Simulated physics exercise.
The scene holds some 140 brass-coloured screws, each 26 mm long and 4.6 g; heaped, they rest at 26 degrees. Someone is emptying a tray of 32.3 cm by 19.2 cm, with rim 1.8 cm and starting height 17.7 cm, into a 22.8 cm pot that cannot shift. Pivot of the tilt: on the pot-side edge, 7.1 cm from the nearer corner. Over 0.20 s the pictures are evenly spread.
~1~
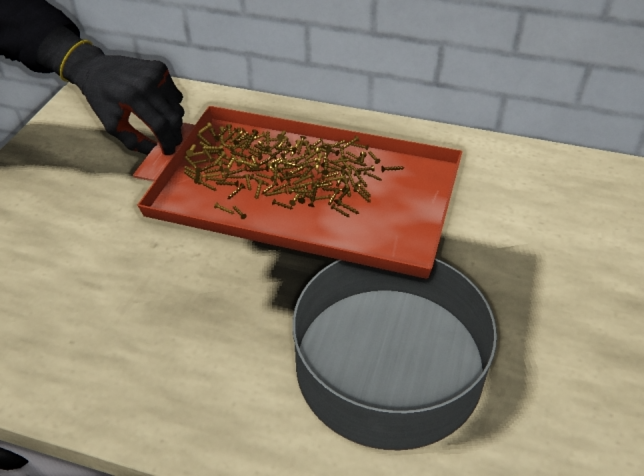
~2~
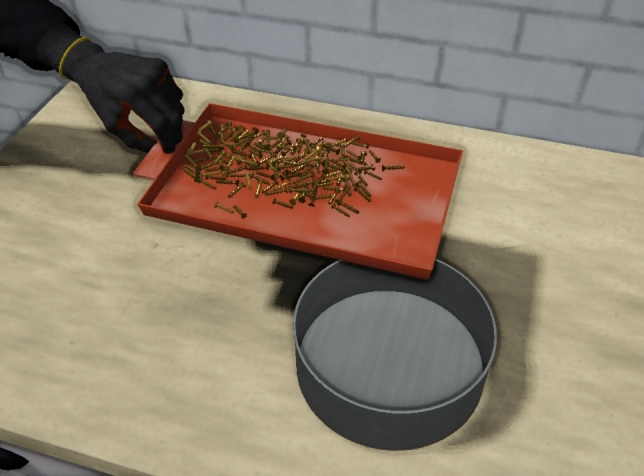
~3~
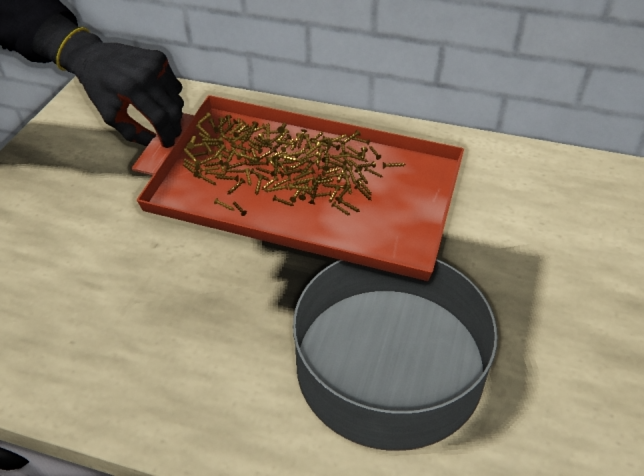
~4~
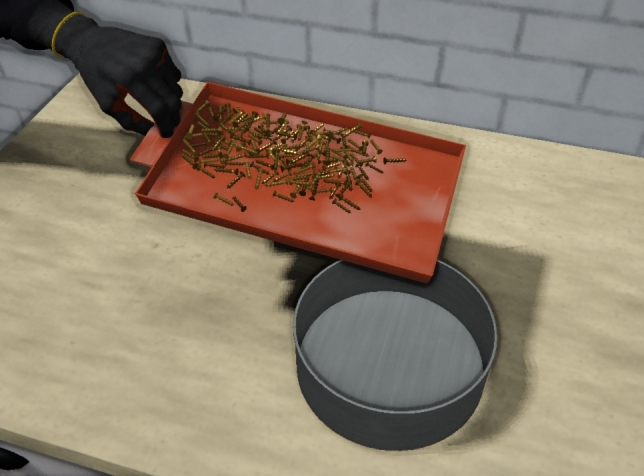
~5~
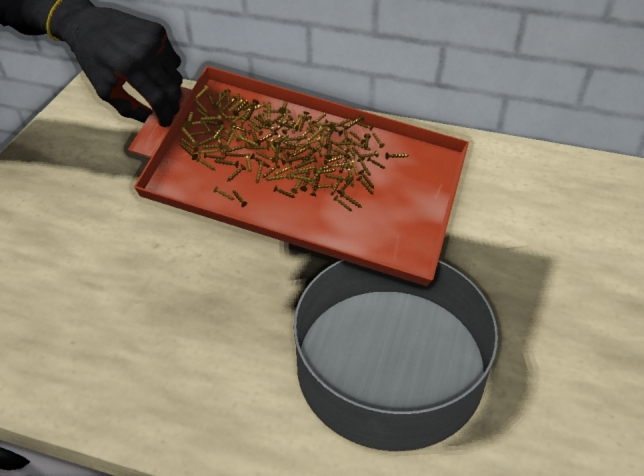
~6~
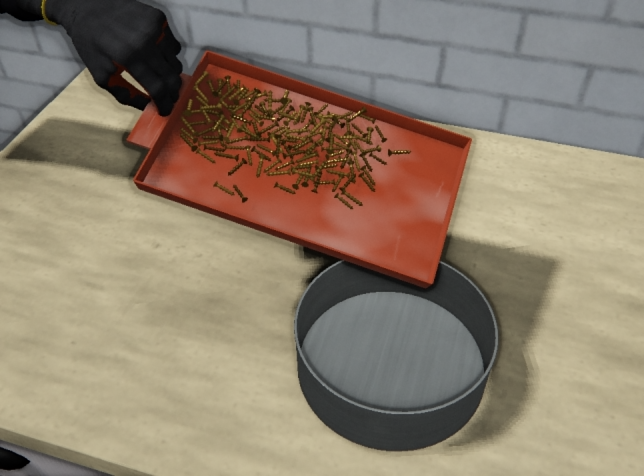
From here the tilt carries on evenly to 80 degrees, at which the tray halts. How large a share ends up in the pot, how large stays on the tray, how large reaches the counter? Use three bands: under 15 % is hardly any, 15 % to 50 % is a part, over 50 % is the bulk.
Shares - pot: The bulk; tray: Hardly any; counter: Hardly any.
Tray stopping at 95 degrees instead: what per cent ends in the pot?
I'd put it at close to 95 per cent.
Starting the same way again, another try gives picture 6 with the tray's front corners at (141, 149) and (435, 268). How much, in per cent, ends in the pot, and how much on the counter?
In the pot: 10 per cent; on the counter: 80 per cent.
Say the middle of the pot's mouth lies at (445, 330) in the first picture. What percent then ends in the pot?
About 90 per cent.
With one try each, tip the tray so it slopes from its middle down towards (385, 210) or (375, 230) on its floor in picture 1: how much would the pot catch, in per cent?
First try: About 25 percent; second try: About 75 percent.
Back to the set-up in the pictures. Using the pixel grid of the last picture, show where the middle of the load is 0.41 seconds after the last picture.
My estimate is roughly (367, 260).
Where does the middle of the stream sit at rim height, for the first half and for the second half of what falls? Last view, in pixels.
Roughly (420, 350) to start, and after that (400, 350).
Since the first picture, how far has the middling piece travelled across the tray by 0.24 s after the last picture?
By then it sits near 4 cm from where it began.
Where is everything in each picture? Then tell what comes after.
The first frame shows tray tilt 0 degrees, front corners at (141, 204) and (429, 266); middle of the pieces at (281, 162); pot at (394, 323).
The second frame shows tray tilt 1 degrees, front corners at (141, 203) and (429, 267); middle of the pieces at (281, 161).
The third frame shows tray tilt 3 degrees, front corners at (140, 199) and (430, 269), lowest corner right front; middle of the pieces at (281, 156).
The fourth frame shows tray tilt 7 degrees, front corners at (139, 193) and (430, 273), lowest corner right front; middle of the pieces at (281, 148).
The fifth frame shows tray tilt 12 degrees, front corners at (138, 186) and (430, 277), lowest corner right front; middle of the pieces at (282, 140).
The sixth frame shows tray tilt 18 degrees, front corners at (137, 179) and (430, 280), lowest corner right front; middle of the pieces at (283, 131); pot at (395, 324).
Then, 0.24 s after the last picture, tilt 49 degrees; the tray holds 100 %, the pot 0 %.
Then, 0.41 s after the last picture, tilt 70 degrees; the tray holds 95 %, the pot 0 %.
Then, 0.69 s after the last picture, tilt 80 degrees; the tray holds 10 %, the pot 80 %.
In the end, pot 95 %, tray 0 %, counter 5 %.
